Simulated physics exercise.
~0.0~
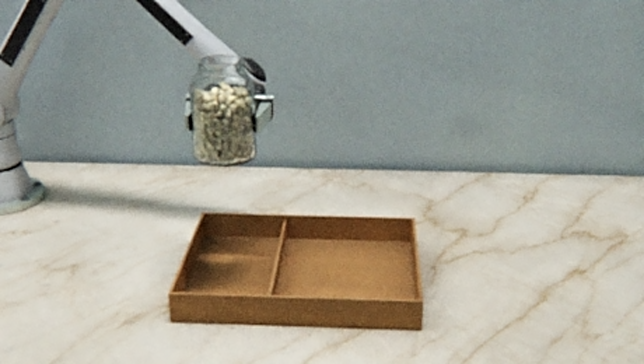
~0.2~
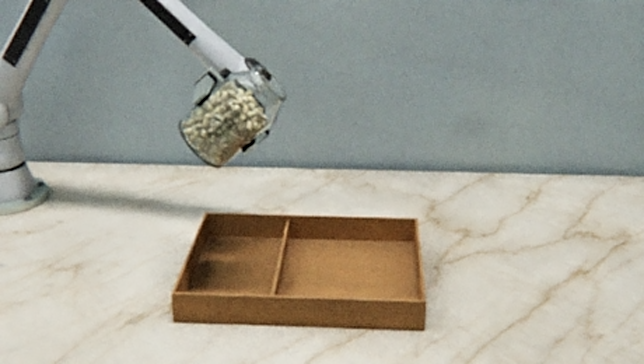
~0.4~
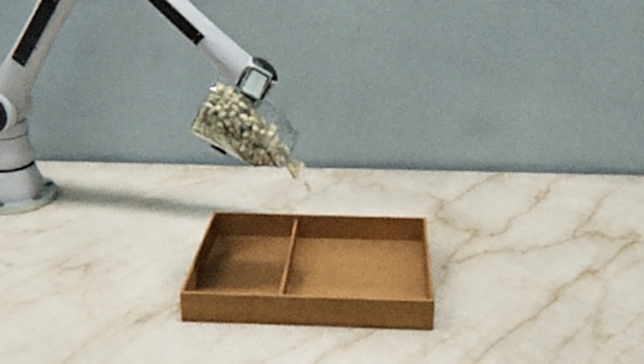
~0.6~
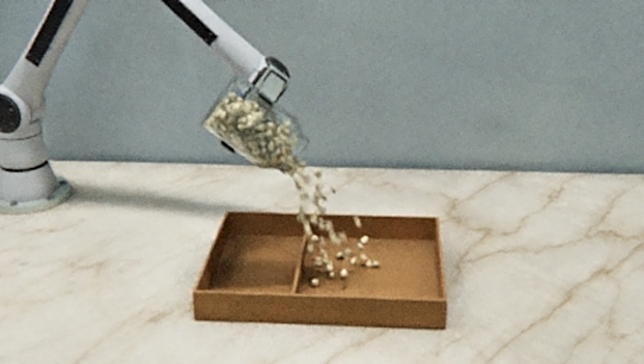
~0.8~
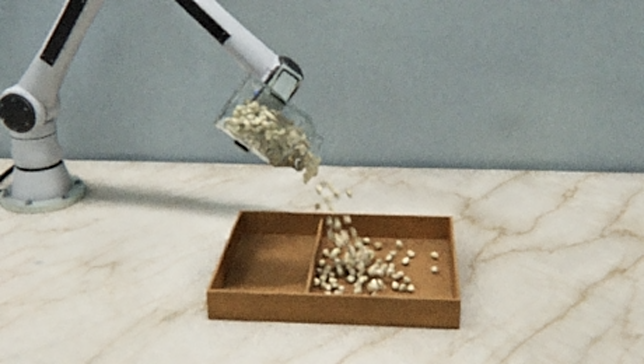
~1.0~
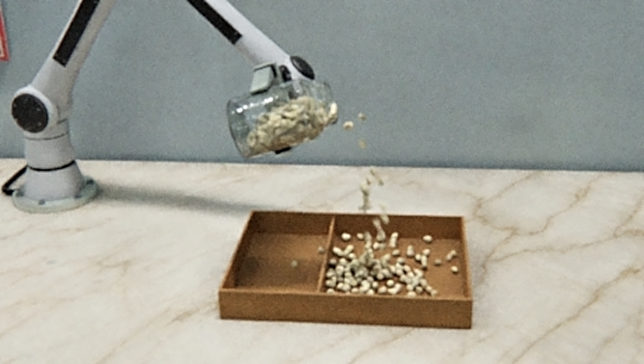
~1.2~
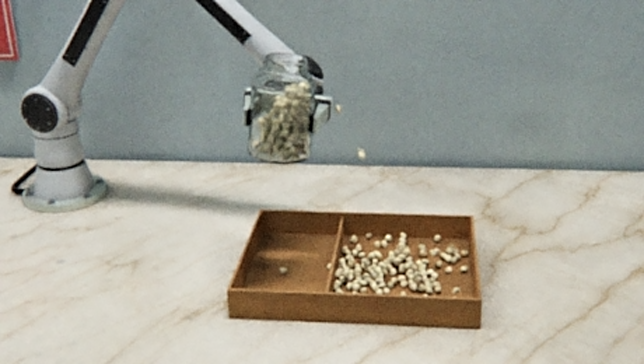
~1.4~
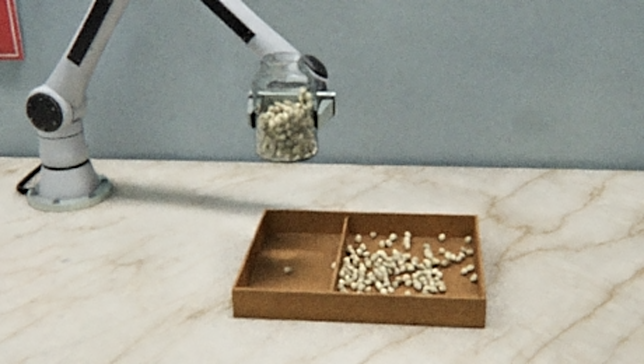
A robot arm tipping a glass jar, spilling pale beans mostly into a divided tray's right section, then righting it still part full.
